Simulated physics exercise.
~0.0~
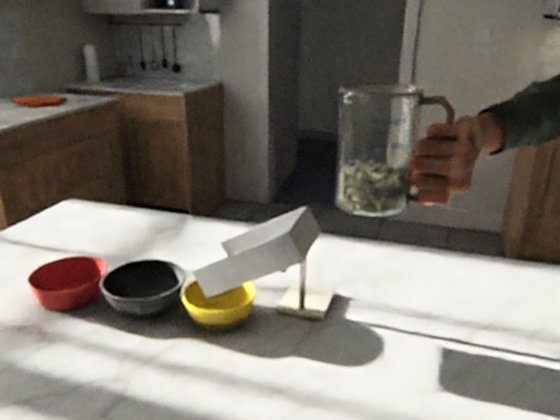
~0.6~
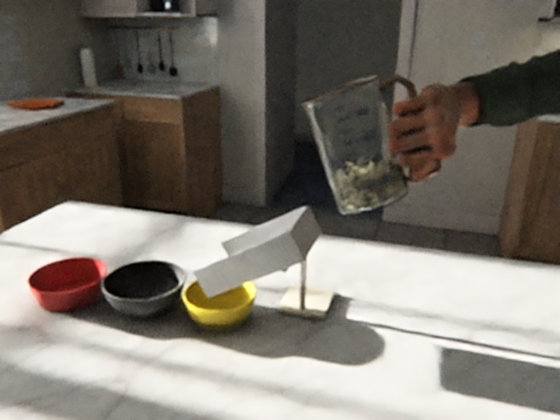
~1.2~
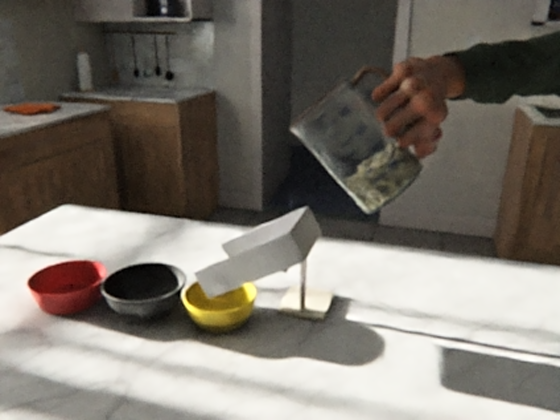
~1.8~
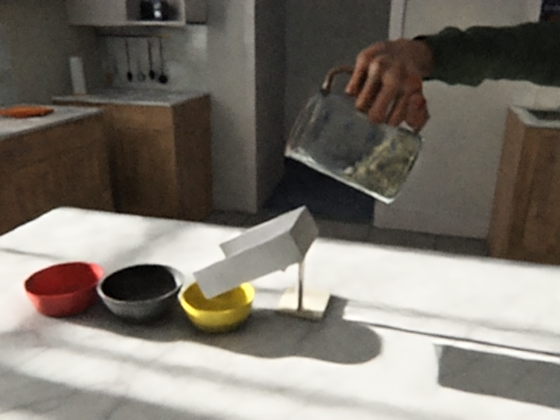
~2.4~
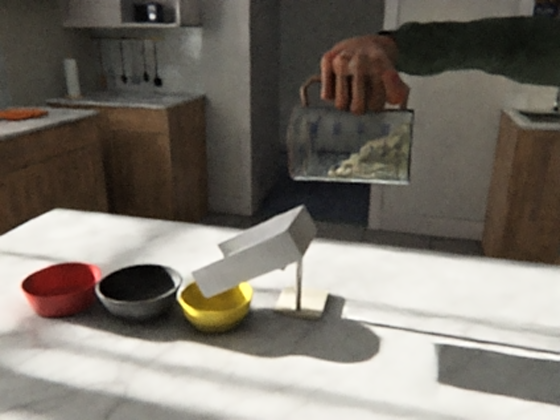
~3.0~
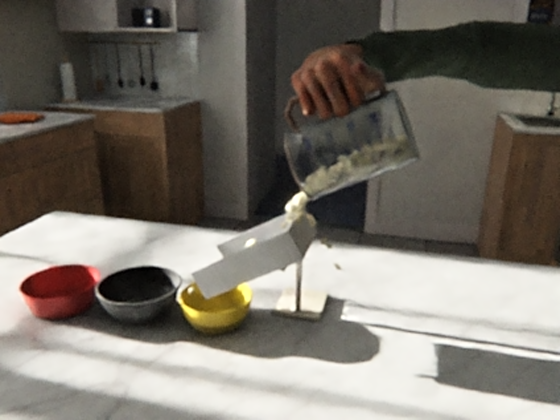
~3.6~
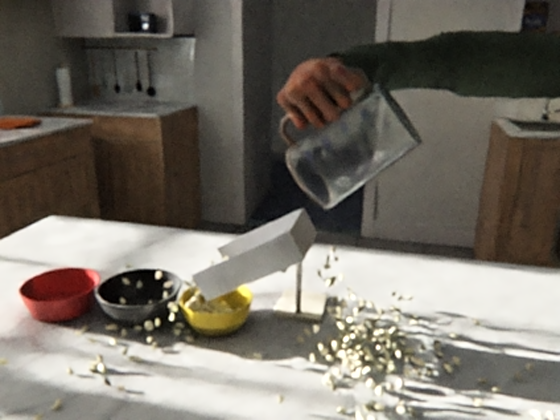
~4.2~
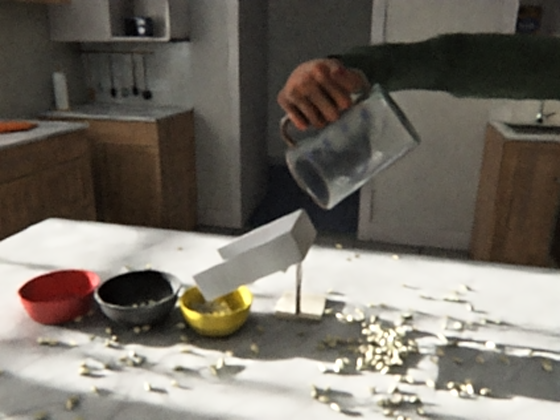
A hand tipped a clear jug of white beans over a sloping chute, and they spilled widely across the marble table, with some landing in the yellow bowl and a few in the black one, while the red dish stayed empty.
